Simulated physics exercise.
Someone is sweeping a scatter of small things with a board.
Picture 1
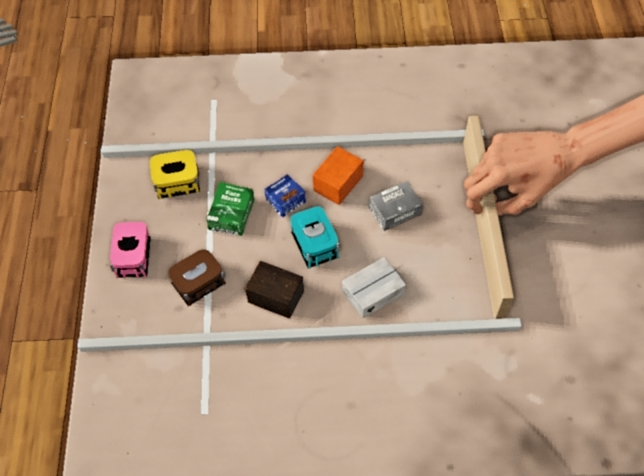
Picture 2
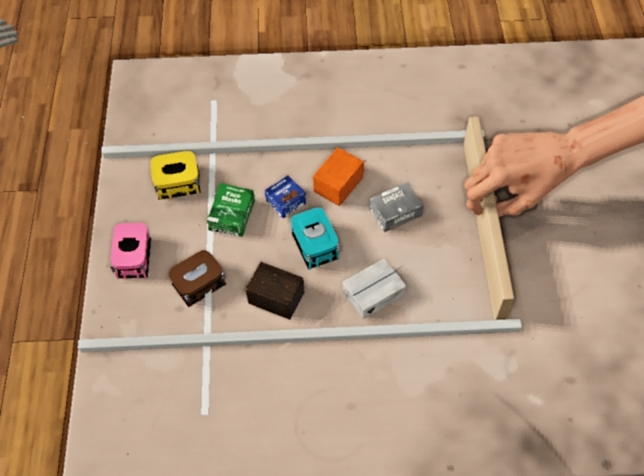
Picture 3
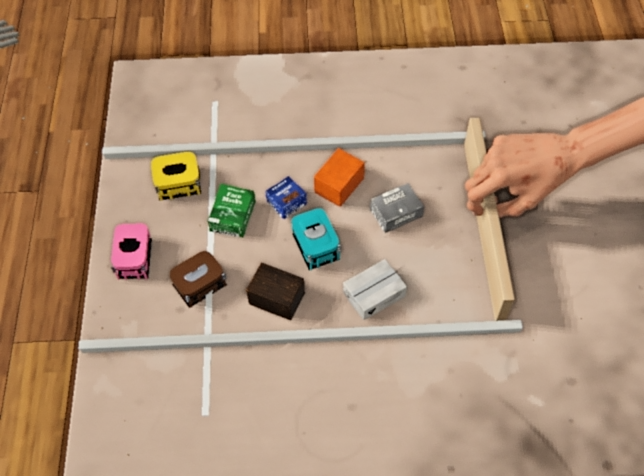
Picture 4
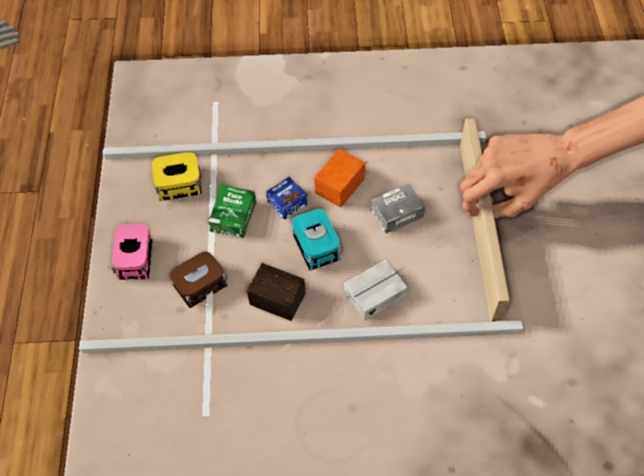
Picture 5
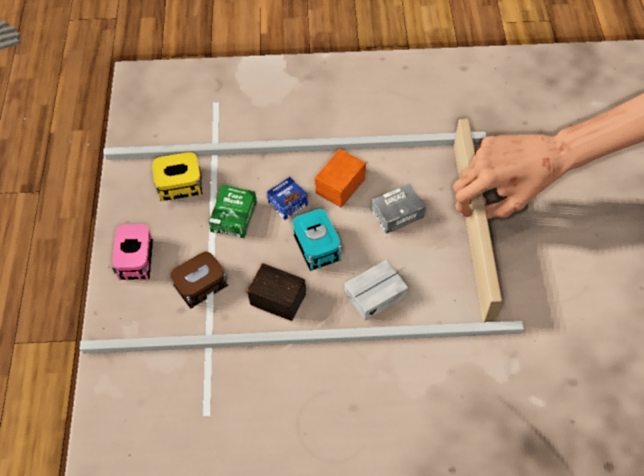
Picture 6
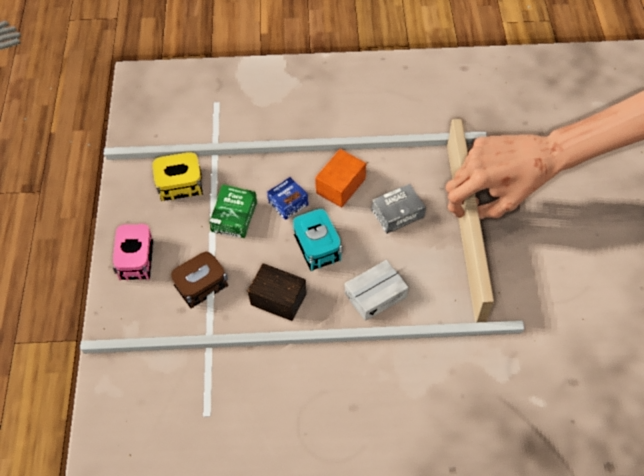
A hand at the right grips a pale wooden board standing across two light rails on a stained, greyish-beige surface over wooden flooring, seen from above. Between the rails sit small yellow, pink and brown cases at left, green, blue, teal, orange and black items mid-way, and grey and white boxes nearer the board, with white tape crossing at left. The board stays nearly still, then the hand slides it slightly left, touching nothing, while the objects remain in place.
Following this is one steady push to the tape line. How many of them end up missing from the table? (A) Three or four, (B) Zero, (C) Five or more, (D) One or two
B.
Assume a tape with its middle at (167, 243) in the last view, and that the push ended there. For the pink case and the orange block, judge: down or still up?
Pink case - gone; orange block - safe.
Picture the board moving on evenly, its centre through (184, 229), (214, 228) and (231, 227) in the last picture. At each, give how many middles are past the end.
Past-the-end tally - position 1: 1, position 2: 0, position 3: 0.
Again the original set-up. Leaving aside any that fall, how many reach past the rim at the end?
The number overhanging is 1.
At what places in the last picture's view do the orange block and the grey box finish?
The first near (189, 172), the second near (190, 223).
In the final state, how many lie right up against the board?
Total: 4.
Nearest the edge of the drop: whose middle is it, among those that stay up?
Result: Pink case.
Early on, none off yet; pink case at rest near (134, 253); yellow case at rest near (178, 177); brown case at rest near (199, 279).
A while later, none off yet; pink case at rest near (134, 253); yellow case at rest near (178, 177); brown case moving near (190, 274).
Finally, the number that fall off is zero.
